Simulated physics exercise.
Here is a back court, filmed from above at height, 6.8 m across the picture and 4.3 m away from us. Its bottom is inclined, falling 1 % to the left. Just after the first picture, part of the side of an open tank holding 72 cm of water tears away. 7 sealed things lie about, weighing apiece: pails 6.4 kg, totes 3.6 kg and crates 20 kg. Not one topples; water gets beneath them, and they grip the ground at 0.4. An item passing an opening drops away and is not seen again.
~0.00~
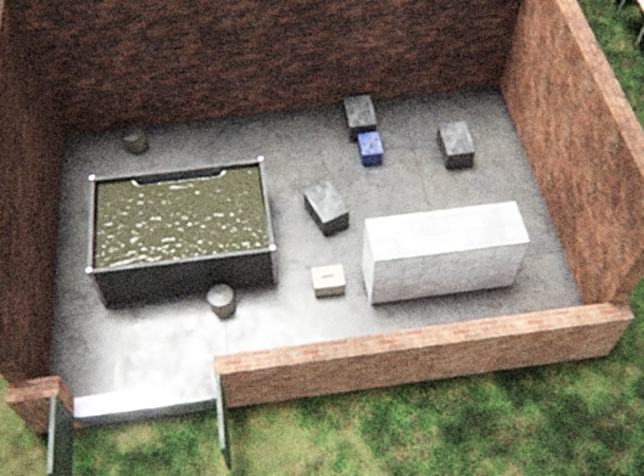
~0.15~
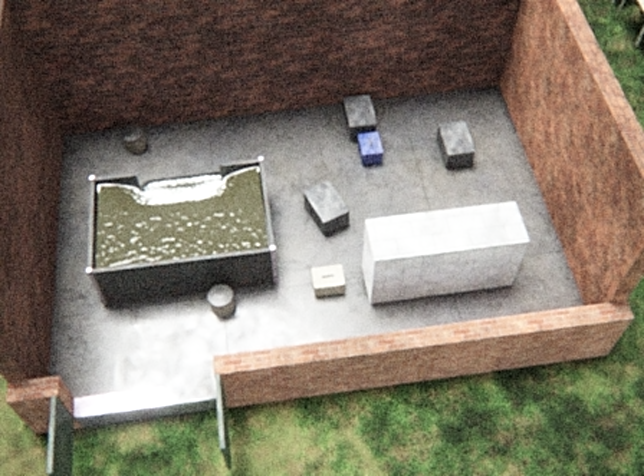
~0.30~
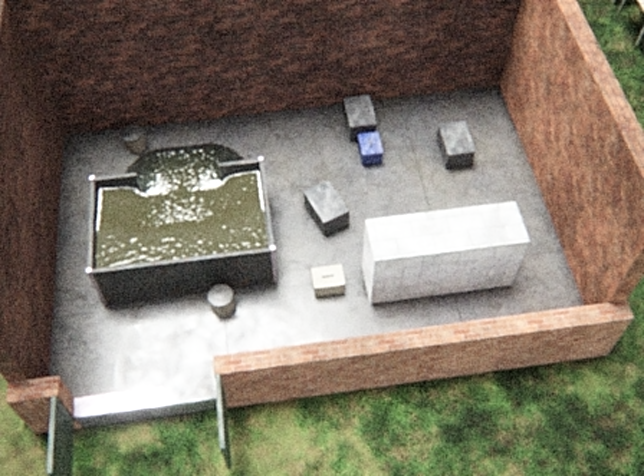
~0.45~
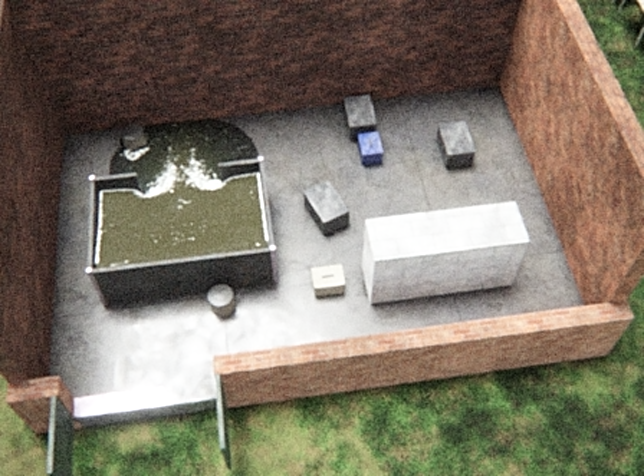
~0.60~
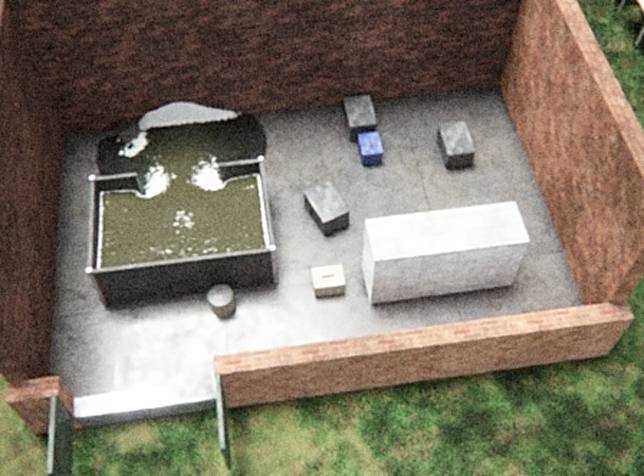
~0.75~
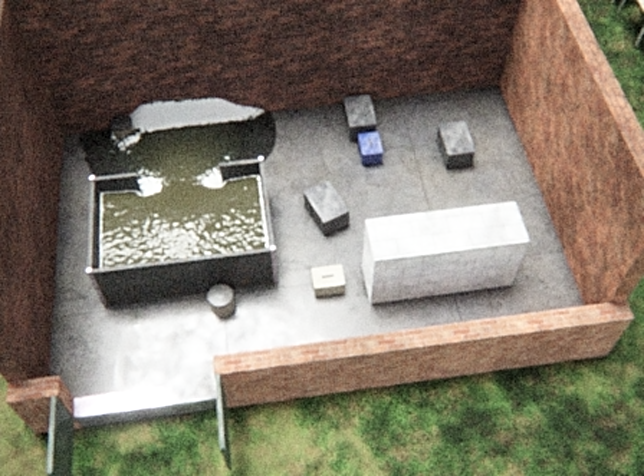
In a brick-walled back court, part of the far side of an open tank gives way and murky water pours out, spreading toward the back wall and around a small dark object, while the blue tote stays still.
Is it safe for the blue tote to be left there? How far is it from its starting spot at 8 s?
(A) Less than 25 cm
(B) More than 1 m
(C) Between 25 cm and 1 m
B.
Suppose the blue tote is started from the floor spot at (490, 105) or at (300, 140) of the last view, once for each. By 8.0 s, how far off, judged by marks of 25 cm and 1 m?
Outcomes in order: It is taken a long way; it is taken a long way.
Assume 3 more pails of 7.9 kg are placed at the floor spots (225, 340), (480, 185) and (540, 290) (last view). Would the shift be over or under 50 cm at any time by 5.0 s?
So that's within the threshold, beyond the threshold and within the threshold, in that sequence.
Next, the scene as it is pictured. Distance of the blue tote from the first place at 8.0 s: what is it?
300 centimetres.
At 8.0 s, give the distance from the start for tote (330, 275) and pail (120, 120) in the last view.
Lab note - net shifts in turn: 10 cm; 40 cm.
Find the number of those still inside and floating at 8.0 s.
That would be 3 of them.
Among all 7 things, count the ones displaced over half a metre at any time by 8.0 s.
Counting them up, I find 4.
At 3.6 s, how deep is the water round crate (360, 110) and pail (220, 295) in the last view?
Close to 13 and 0 centimetres.
After 1.6 s the blue tote is near (371, 143), 0.0 m from its start, aground; 0 of 7 are out; 0 afloat.
After 3.6 s the blue tote is near (508, 219), 2.3 m from its start, afloat; 0 of 7 are out; 3 afloat.
After 5.6 s the blue tote is near (551, 307), 3.5 m from its start, afloat; 0 of 7 are out; 3 afloat.
After 8.0 s the blue tote is near (359, 324), 3.0 m from its start, afloat; 0 of 7 are out; 3 afloat.
